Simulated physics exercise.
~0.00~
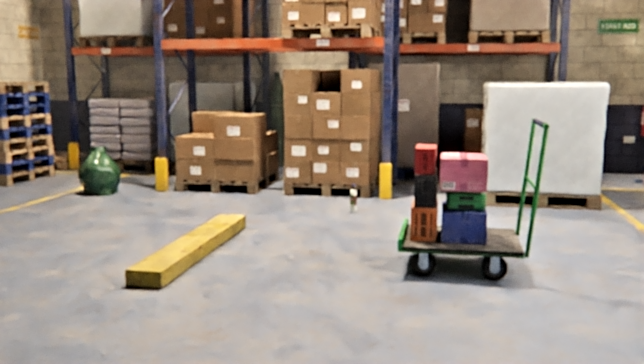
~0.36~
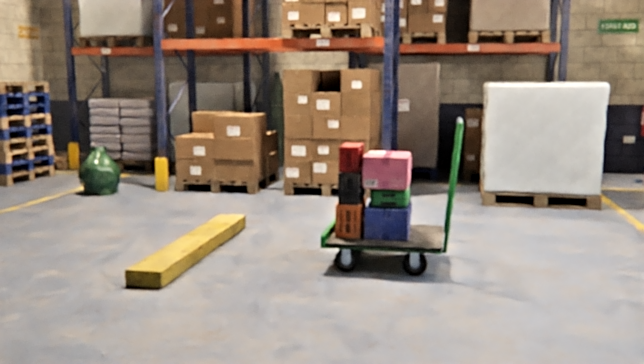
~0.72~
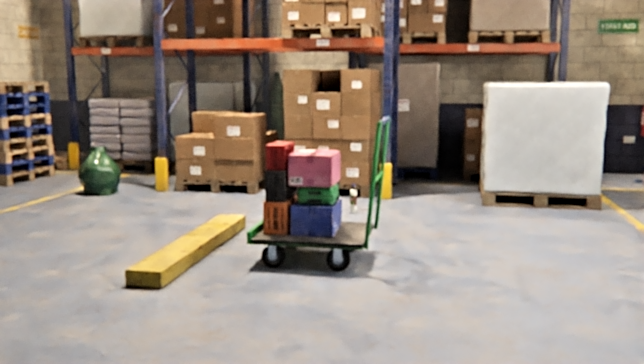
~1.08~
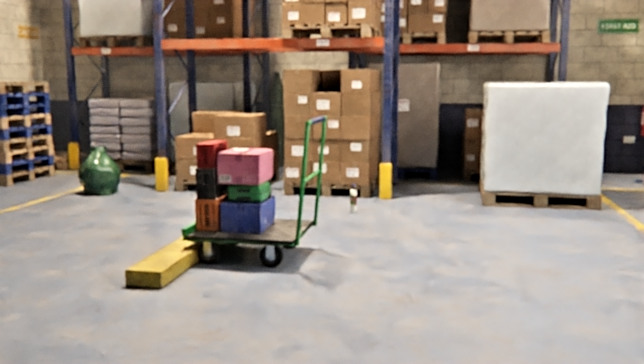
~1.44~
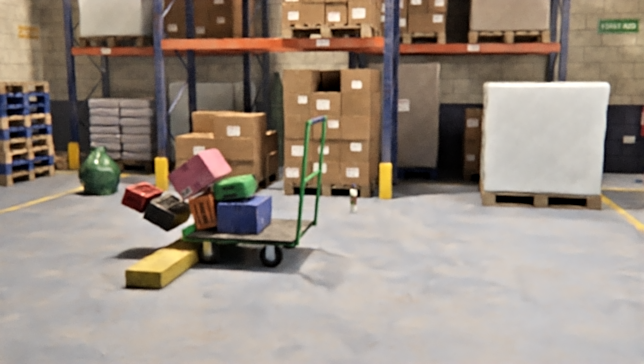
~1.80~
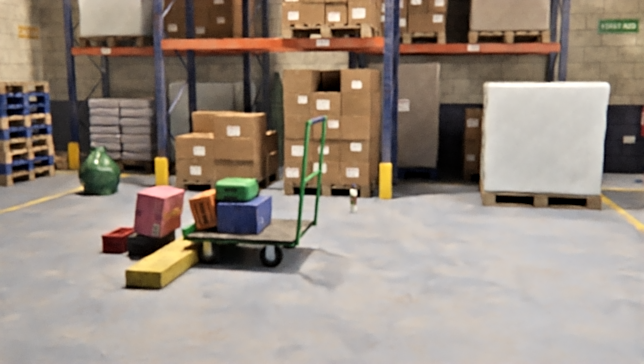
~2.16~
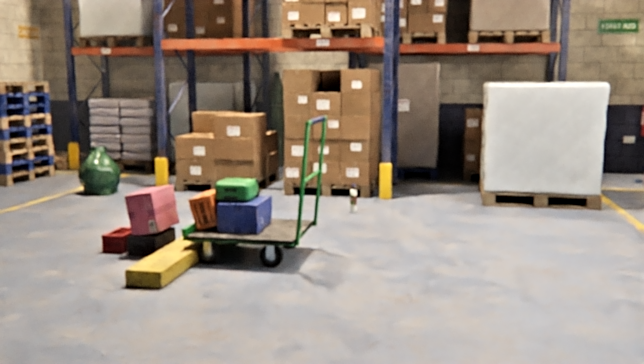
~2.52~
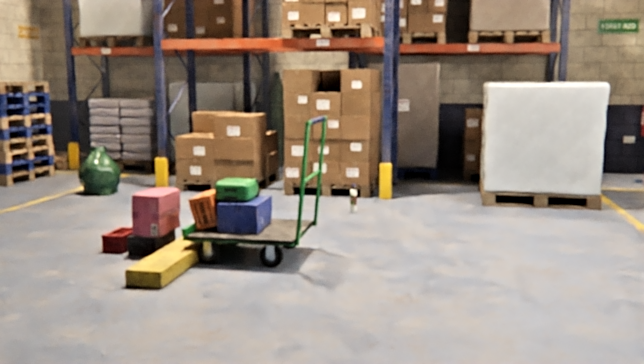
At the start, a green-handled flatbed trolley stacked with coloured boxes and crates stands on a warehouse floor, to the right of a long yellow kerb. It rolls left, its load staying upright, until it meets the kerb and stops abruptly. The red and black crates topple forward off the left end, and the pink parcel tips after them. The pink parcel comes down on the black crate, rocking slightly before settling. At the end, these three rest on the floor beyond the deck, while the green suitcase, blue carton and a leaning orange crate remain aboard.
